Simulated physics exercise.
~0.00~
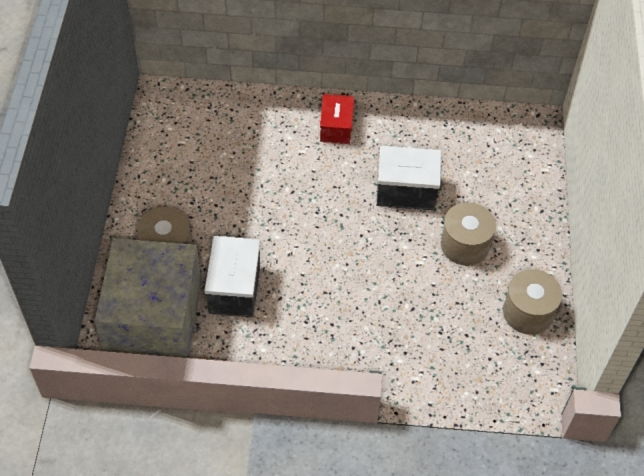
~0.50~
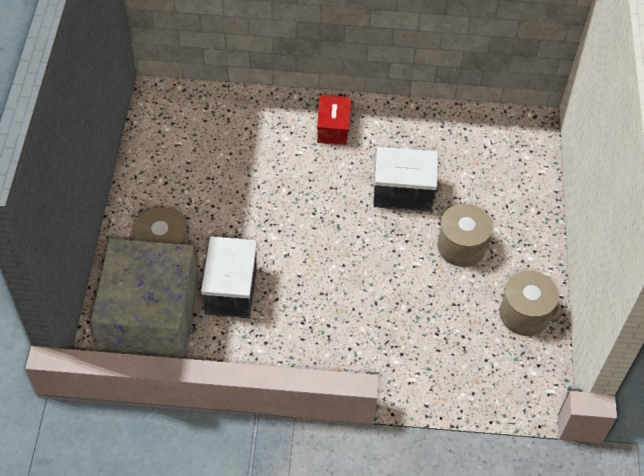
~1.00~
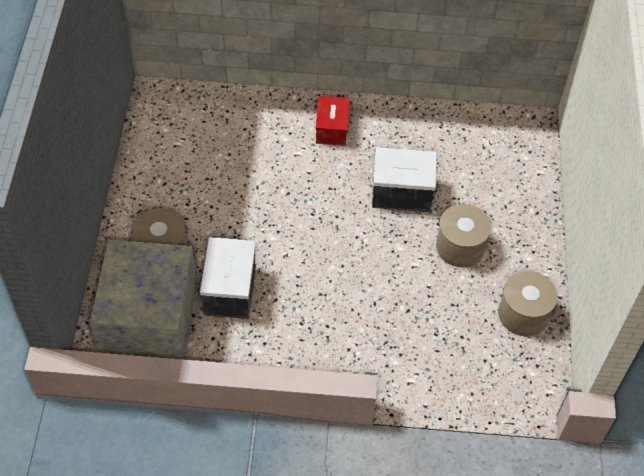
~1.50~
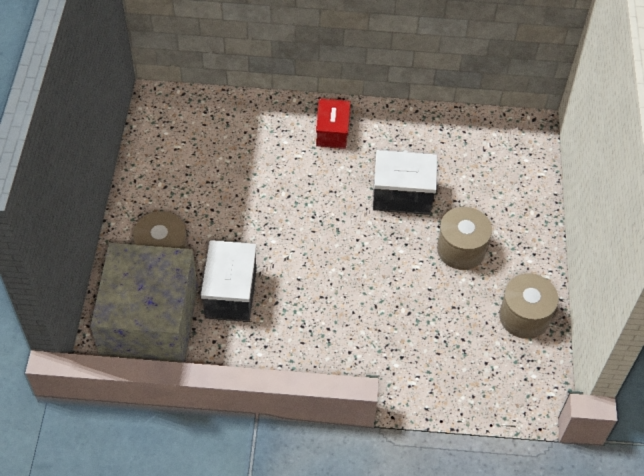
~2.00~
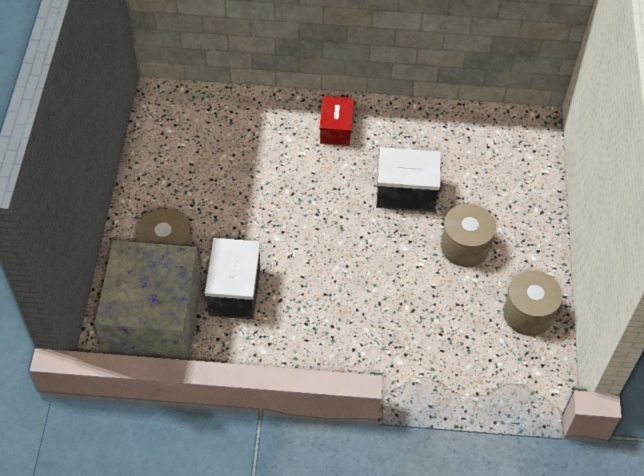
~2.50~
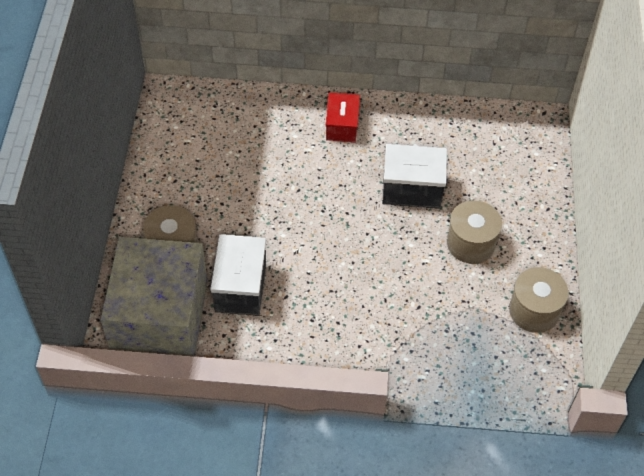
Bluish water spread over the pale ground outside a small open-fronted room, then crept in through the gap at the front right, while the red tote, white-topped boxes and round drums inside stayed put.
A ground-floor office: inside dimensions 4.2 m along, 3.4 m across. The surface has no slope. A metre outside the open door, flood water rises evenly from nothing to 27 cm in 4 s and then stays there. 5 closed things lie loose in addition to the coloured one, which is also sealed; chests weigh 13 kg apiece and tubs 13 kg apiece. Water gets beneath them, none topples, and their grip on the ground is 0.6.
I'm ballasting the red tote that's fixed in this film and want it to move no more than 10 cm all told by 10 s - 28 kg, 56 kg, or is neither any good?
It will take the heavier choice to stop it.
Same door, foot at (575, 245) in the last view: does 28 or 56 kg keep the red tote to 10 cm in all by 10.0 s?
Answer: The lower mass works.
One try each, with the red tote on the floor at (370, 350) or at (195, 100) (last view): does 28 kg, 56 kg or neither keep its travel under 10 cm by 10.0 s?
One by one: The small mass suffices; only the big mass suffices.
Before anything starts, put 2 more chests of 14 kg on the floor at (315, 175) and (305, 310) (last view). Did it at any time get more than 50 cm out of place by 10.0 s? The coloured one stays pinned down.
In that order: More, less.
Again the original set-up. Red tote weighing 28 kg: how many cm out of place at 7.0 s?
About 20 cm off its spot.
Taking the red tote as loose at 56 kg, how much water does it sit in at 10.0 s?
Depth: Approx. 14 cm.
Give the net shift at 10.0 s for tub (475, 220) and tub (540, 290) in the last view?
In that order: 250 cm, 300 cm.
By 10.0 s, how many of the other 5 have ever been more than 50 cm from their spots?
The tally stands at 5.
After 3.5 s the red tote would be 0 cm from its start with 28 kg and 0 cm from its start with 56 kg; 0 cm of water round it then.
After 4.5 s the red tote would be 0 cm from its start with 28 kg and 0 cm from its start with 56 kg; 0 cm of water round it then.
After 7.0 s the red tote would be 21 cm from its start with 28 kg and 1 cm from its start with 56 kg; 11 cm of water round it then.
After 10.0 s the red tote would be 68 cm from its start with 28 kg and 1 cm from its start with 56 kg; 14 cm of water round it then.
